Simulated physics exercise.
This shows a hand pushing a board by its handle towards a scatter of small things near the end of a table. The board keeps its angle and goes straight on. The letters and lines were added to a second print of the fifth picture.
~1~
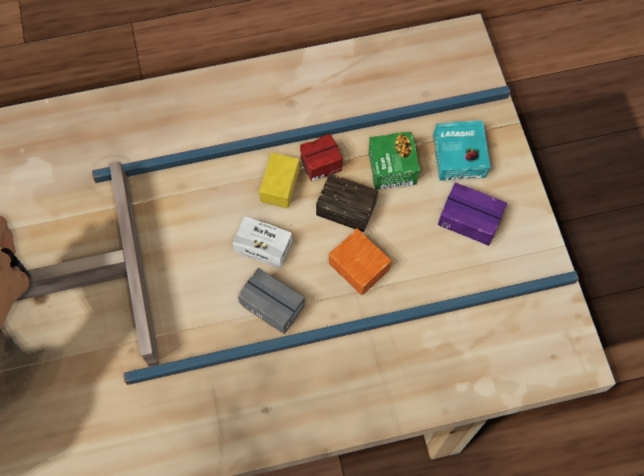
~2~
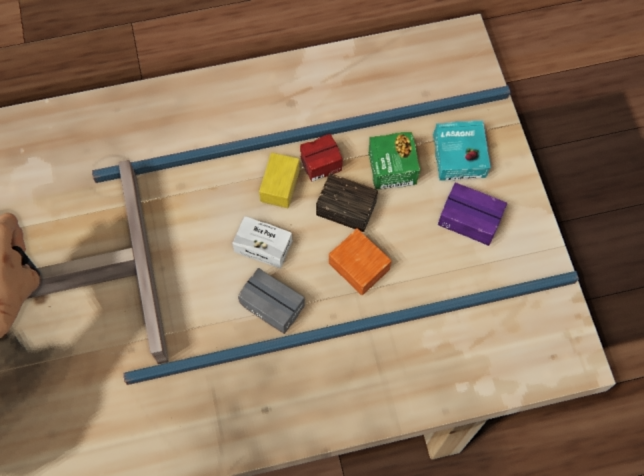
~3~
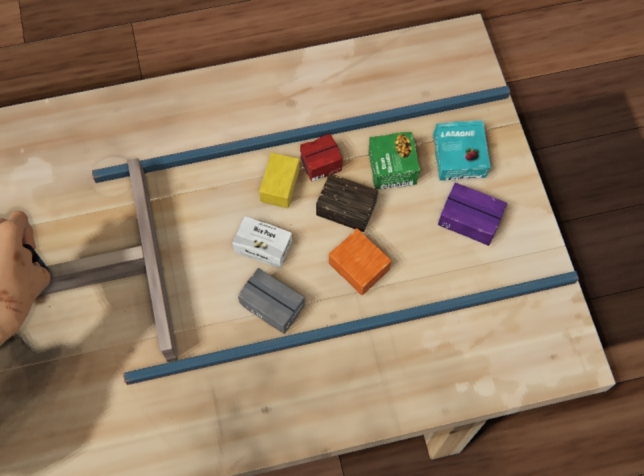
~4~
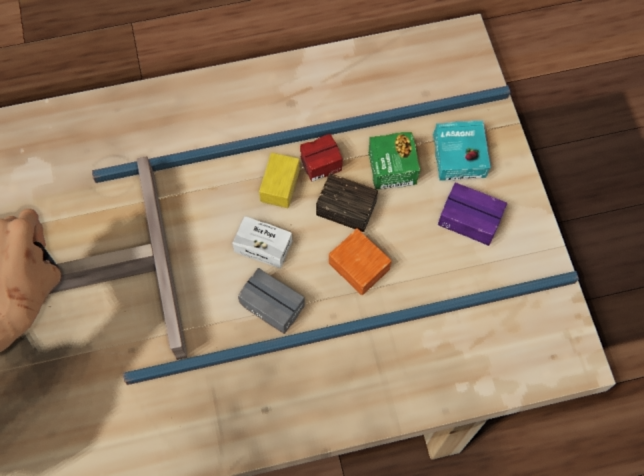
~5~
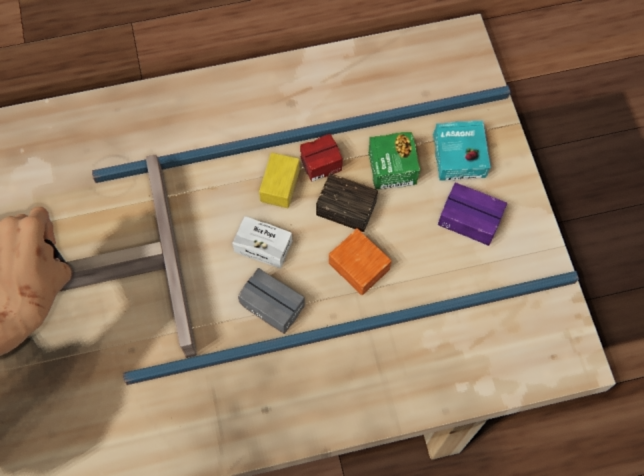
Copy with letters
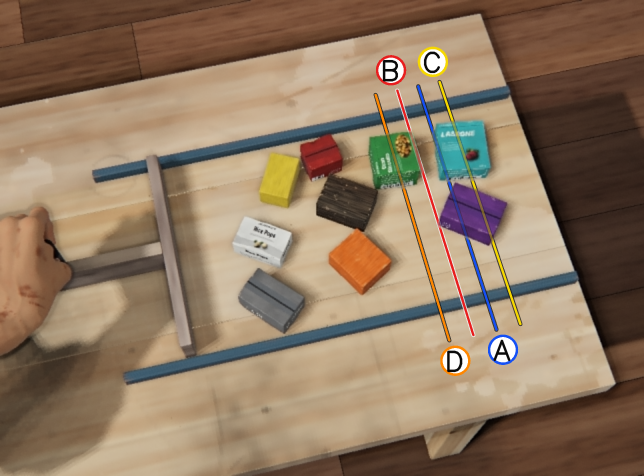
A wooden board with a handle sliding slowly right between blue rails, pushed by a hand towards scattered colourful small boxes.
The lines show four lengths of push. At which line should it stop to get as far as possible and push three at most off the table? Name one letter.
The farthest such stop is C.
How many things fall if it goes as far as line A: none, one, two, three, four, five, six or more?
By then, one.
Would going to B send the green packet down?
By then, no.
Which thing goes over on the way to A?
The turquoise packet goes over.
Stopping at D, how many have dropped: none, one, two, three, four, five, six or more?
By then, none.
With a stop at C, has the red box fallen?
No.
On the marked copy, A at (455, 201); B at (433, 206); C at (478, 196); D at (410, 211).
With C. Early on, board (282, 222); grey box (323, 296); yellow block (291, 176).
Further on, board (393, 198); turquoise packet (512, 145); green packet (466, 143).
At the end, board (479, 179); green packet over the edge; turquoise packet over the edge; two fallen.
As for the rest, A is within the limit but short; B is within the limit but short; D is within the limit but short.
